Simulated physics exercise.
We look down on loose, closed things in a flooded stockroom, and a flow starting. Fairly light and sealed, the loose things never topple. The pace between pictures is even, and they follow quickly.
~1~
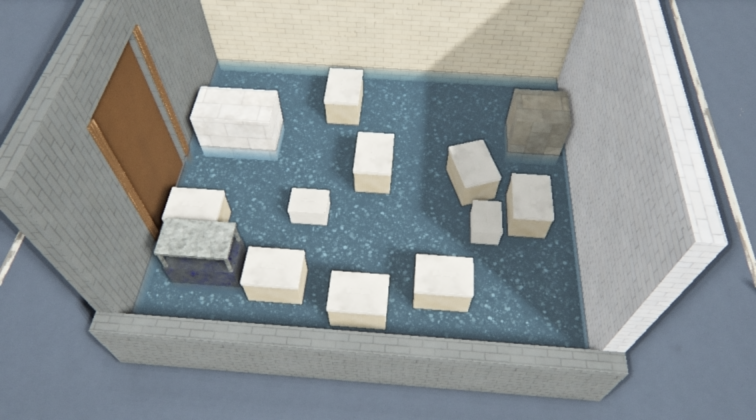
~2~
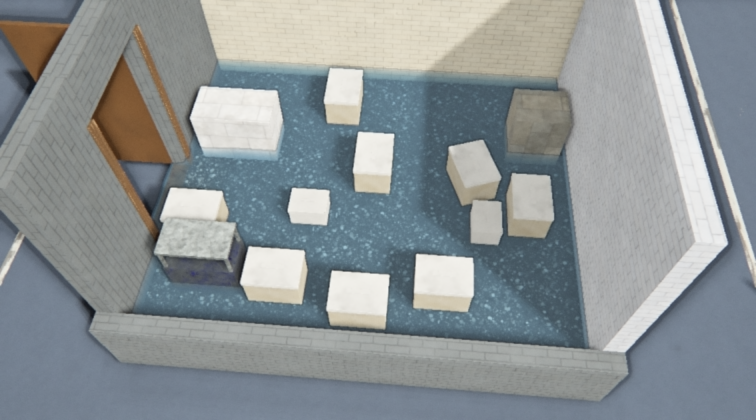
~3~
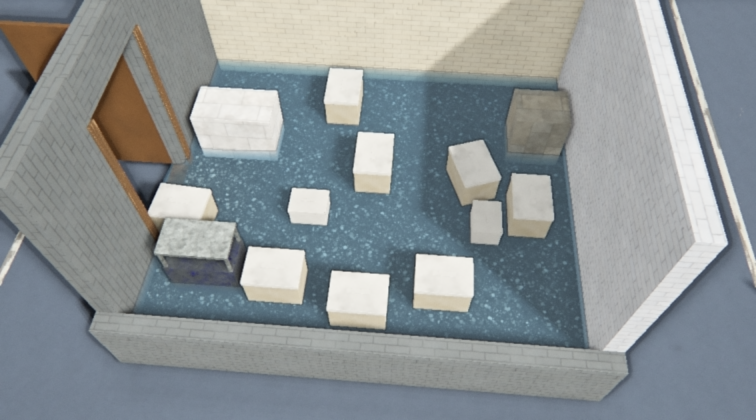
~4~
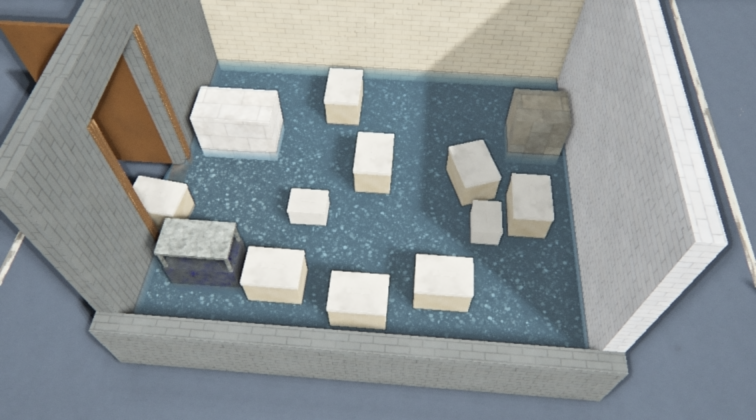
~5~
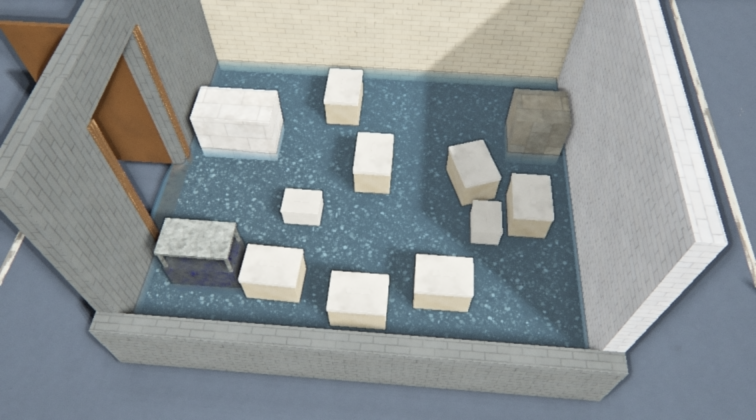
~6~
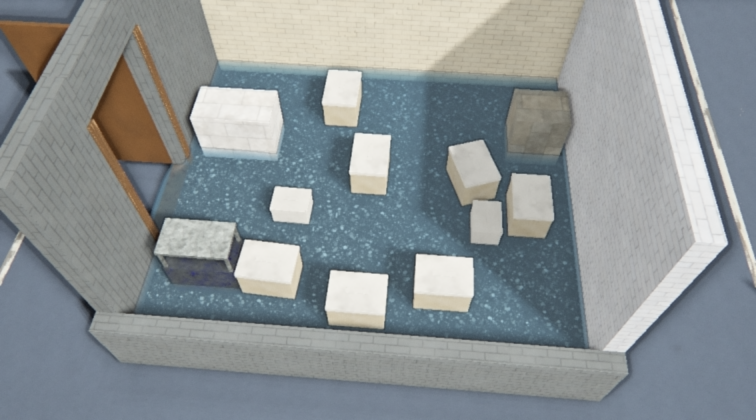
Flooded stockroom seen from above, a brown door opening on the left, a nearby pale box drifting out, others shifting slightly left.
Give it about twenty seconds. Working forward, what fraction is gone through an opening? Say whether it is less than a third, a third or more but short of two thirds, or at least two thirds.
It is a third or more but short of two thirds.
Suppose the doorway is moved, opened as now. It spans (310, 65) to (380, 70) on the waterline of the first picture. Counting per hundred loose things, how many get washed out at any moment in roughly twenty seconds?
Close to 40 %, I think.
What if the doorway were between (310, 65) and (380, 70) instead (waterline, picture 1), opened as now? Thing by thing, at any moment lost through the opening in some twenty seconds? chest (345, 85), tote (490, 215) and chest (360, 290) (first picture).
Outcome for each, in the order asked: Flushed / not flushed / not flushed.
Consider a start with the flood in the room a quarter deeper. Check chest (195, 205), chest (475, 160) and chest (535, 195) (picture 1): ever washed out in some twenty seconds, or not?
One by one: Leaves, never escapes, never escapes.
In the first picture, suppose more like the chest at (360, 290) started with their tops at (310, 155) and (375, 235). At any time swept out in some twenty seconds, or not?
Escapes, escapes.
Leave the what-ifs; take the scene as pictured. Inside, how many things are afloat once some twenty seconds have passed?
Count: 5.
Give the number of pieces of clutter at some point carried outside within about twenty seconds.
By my reckoning the answer is 5.
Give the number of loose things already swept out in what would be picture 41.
I make it 5.
A moment on, 1 of 10 are out; 9 afloat.
Next, 2 of 10 are out; 8 afloat.
Later, 5 of 10 are out; 5 afloat.
In the end, 5 of 10 are out; 5 afloat.
